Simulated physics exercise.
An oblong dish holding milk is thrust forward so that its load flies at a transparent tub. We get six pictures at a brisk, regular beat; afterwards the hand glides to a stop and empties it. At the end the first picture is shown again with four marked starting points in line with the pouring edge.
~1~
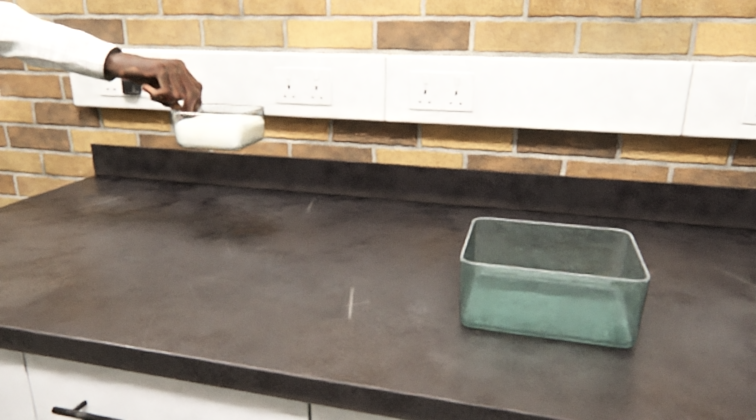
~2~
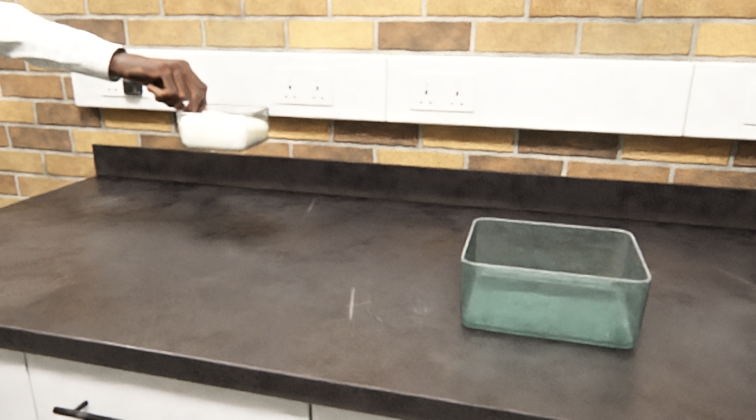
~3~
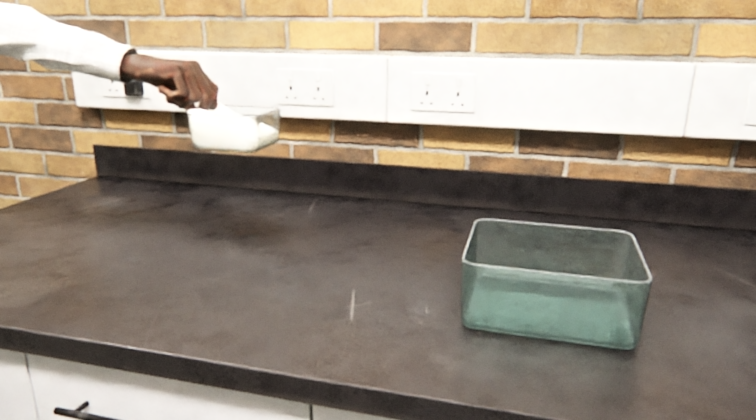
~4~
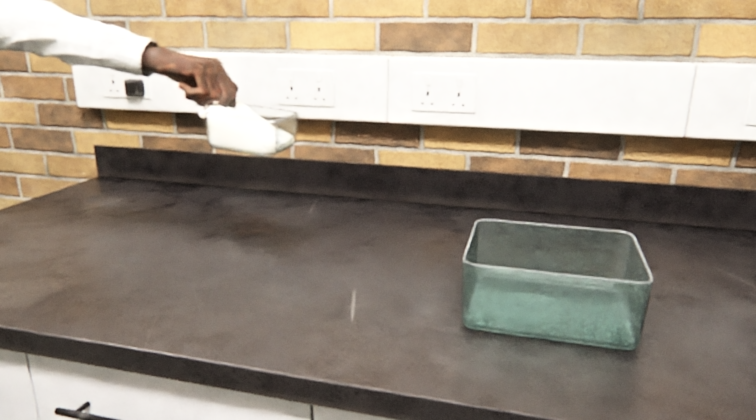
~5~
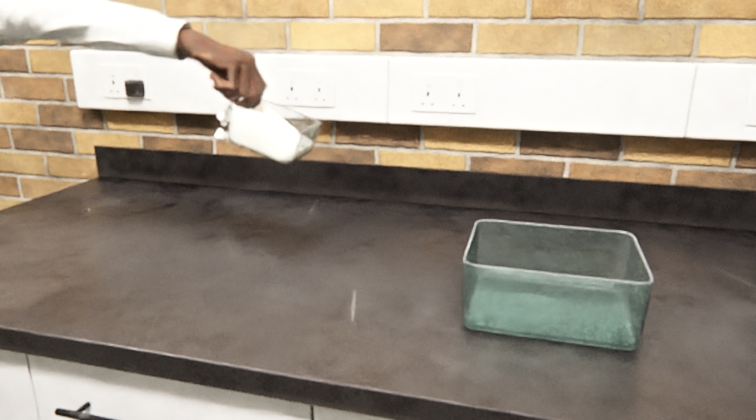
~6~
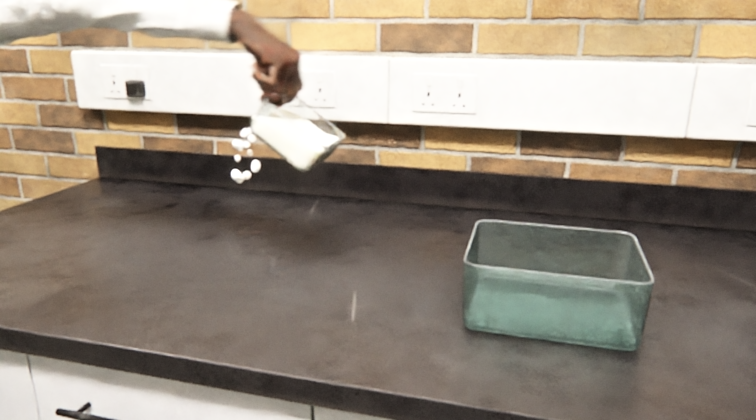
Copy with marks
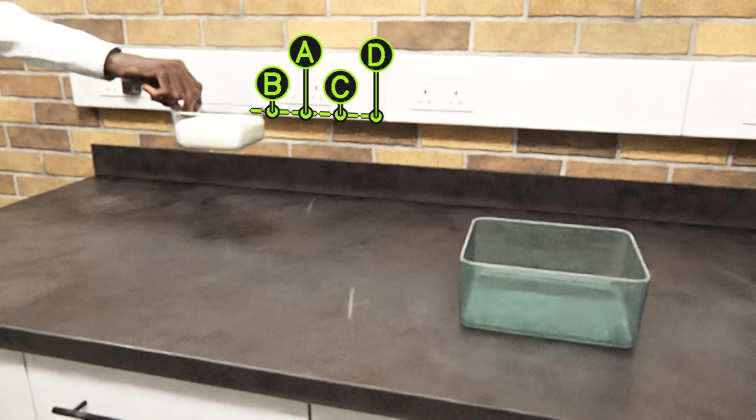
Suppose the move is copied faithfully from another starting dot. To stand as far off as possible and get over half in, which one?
It is B.
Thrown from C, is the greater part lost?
No, not at all.
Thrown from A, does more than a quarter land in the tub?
Yes, clearly.
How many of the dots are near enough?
All four.
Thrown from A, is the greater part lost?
No, that is safe.
In lime, A at (305, 113); B at (272, 111); C at (340, 114); D at (376, 116).
If A is chosen, about 72 % lands in the tub, 9 % falls short and 19 % goes beside or beyond.
If B is chosen, about 71 % lands in the tub, 19 % falls short and 11 % goes beside or beyond.
If C is chosen, about 84 % lands in the tub, 10 % falls short and 6 % goes beside or beyond.
If D is chosen, about 88 % lands in the tub, 7 % falls short and 5 % goes beside or beyond.
